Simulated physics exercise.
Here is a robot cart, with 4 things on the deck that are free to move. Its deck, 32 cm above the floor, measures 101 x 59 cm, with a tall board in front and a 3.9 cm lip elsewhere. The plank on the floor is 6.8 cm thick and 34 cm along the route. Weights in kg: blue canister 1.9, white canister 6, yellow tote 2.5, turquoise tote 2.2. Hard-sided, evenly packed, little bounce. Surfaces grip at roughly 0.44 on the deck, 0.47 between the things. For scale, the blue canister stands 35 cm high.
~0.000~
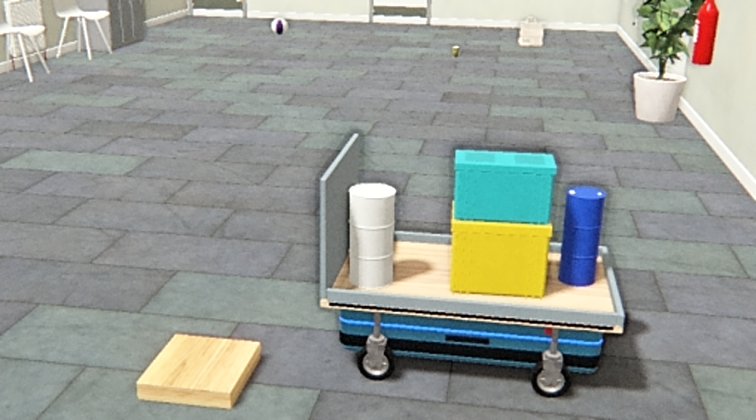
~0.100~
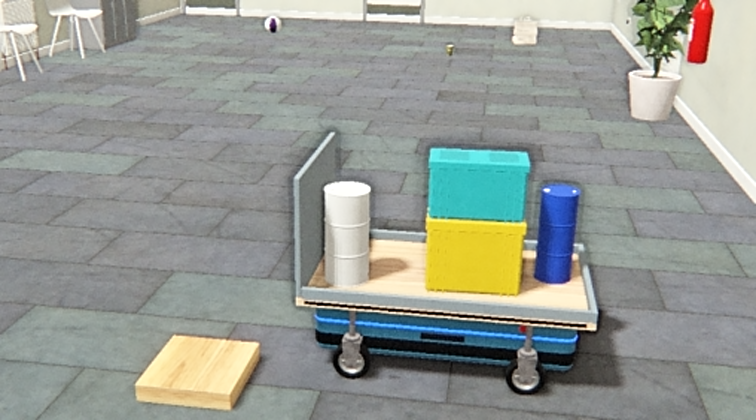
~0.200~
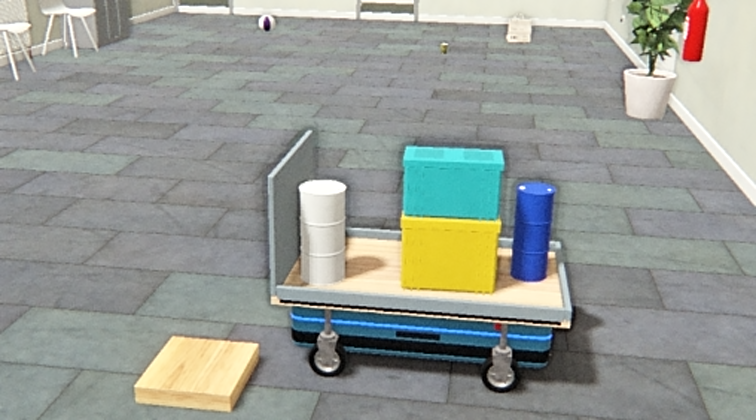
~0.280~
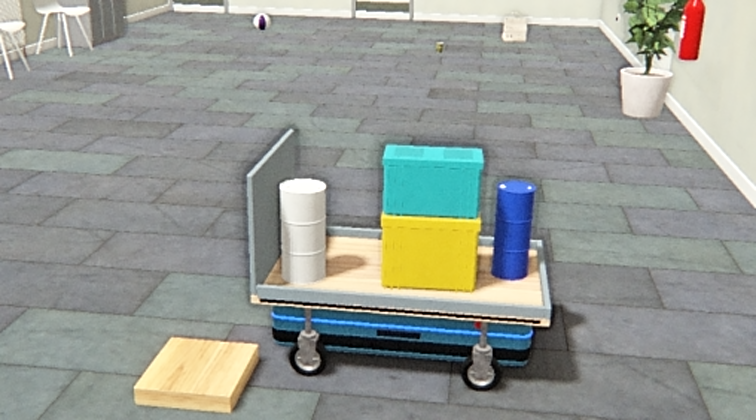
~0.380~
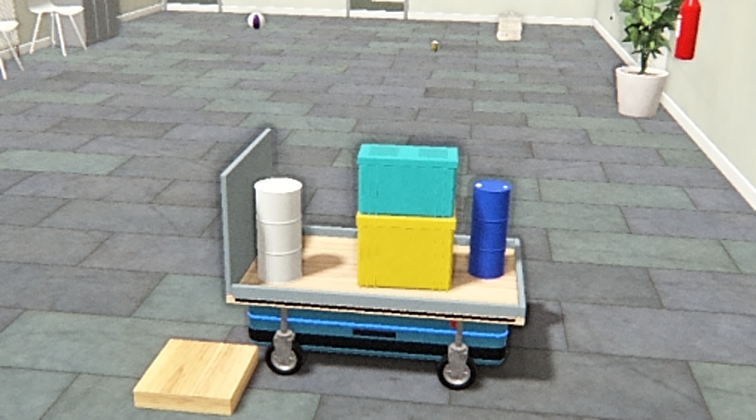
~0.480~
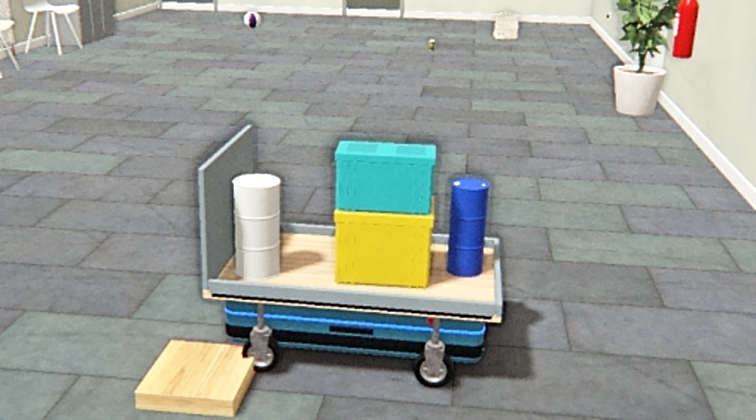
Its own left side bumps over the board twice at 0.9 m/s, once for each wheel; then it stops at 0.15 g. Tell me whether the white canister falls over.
The white canister falls over.
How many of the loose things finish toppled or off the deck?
That comes to 1.
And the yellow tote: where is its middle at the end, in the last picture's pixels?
At about (5, 214).
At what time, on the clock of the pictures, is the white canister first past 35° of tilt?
At about 1.1 s.
After 0.88 s, cart 79 cm along; white canister 22° off upright near (185, 203); turquoise tote moved 4 cm.
After 1.28 s, cart 115 cm along; white canister 67° off upright near (125, 209); turquoise tote 4° off upright; yellow tote 4° off upright.
After 1.68 s, cart 151 cm along; white canister on its side near (50, 218); turquoise tote moved 11 cm; yellow tote moved 4 cm.
In the end (2.9 s), toppled on the deck, white canister; not toppled but over 10 cm from the start, turquoise tote; the other 2 under 10 cm from the start.
